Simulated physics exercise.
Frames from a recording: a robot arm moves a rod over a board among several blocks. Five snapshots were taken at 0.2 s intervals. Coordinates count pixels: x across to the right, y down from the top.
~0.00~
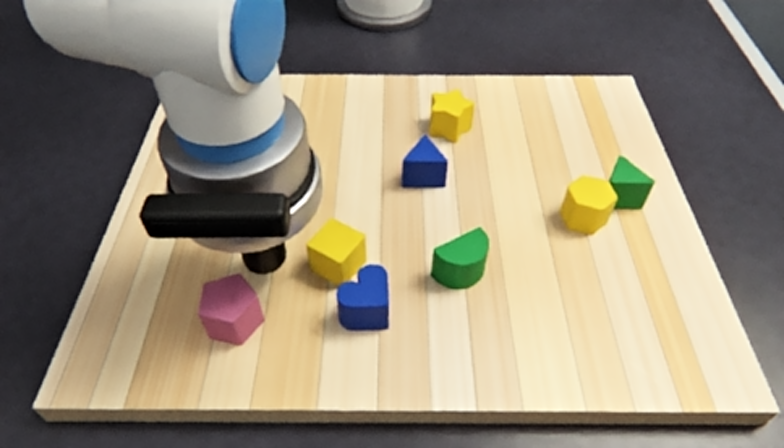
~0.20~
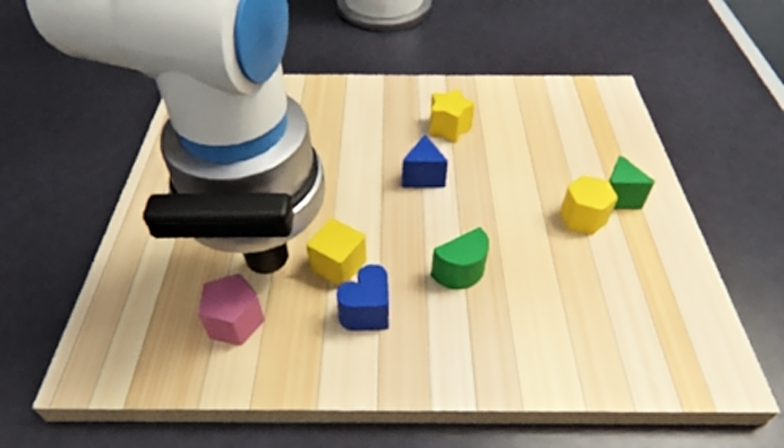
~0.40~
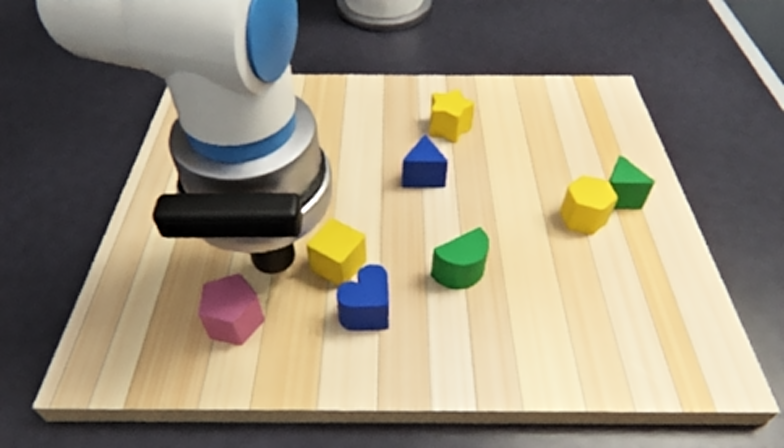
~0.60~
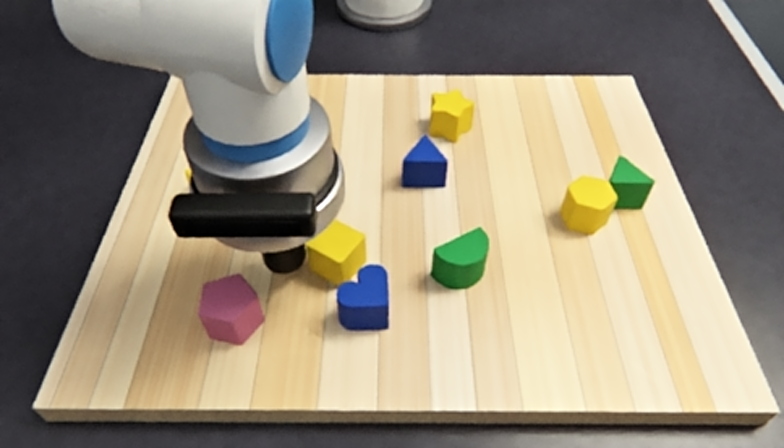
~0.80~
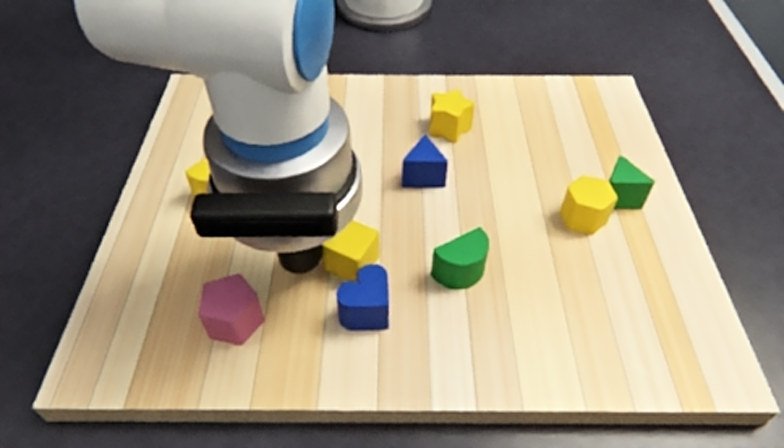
Robot arm sliding slowly right across a wooden board of colourful blocks, its rod nudging the yellow square block slightly rightward.
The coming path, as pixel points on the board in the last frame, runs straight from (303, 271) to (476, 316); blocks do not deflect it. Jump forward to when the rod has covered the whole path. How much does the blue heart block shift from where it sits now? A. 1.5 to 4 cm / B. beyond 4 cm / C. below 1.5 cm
The answer is A.
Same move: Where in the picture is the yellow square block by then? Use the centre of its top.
The centre of its top face lies at (400, 233).
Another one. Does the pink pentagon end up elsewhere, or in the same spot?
That block will keep its spot.
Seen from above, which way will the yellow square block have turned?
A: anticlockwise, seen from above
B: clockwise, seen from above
I'll go with A - anticlockwise, seen from above.
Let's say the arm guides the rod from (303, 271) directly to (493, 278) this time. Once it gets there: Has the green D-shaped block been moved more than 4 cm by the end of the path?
Yes
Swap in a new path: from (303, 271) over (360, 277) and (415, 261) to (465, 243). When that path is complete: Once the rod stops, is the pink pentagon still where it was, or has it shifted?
Answer: Unmoved.
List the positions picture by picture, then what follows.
The first picture shows rod tip at (266, 258); block tops, pink pentagon at (226, 297); yellow square block at (336, 239); blue heart block at (366, 287); green D-shaped block at (466, 247).
The second picture shows rod at (268, 258); blocks unchanged.
The third picture shows rod at (274, 258); blocks unchanged.
The fourth picture shows rod at (285, 258); blocks unchanged.
The fifth picture shows rod at (301, 258); pink pentagon at (226, 297); yellow square block at (350, 237); blue heart block at (366, 287); green D-shaped block at (466, 247).
What follows on the original path. One third of the way, rod at (360, 272); yellow square block at (389, 233), turned 65° anticlockwise; blue heart block at (374, 293), turned 20° clockwise.
Two thirds of the way, rod at (418, 287); yellow square block at (400, 233), turned 100° anticlockwise; blue heart block at (394, 306), turned 70° clockwise.
At the end, rod at (479, 303); pink pentagon in place; yellow square block at (400, 233), turned 100° anticlockwise; blue heart block at (394, 306), turned 70° clockwise; green D-shaped block in place.
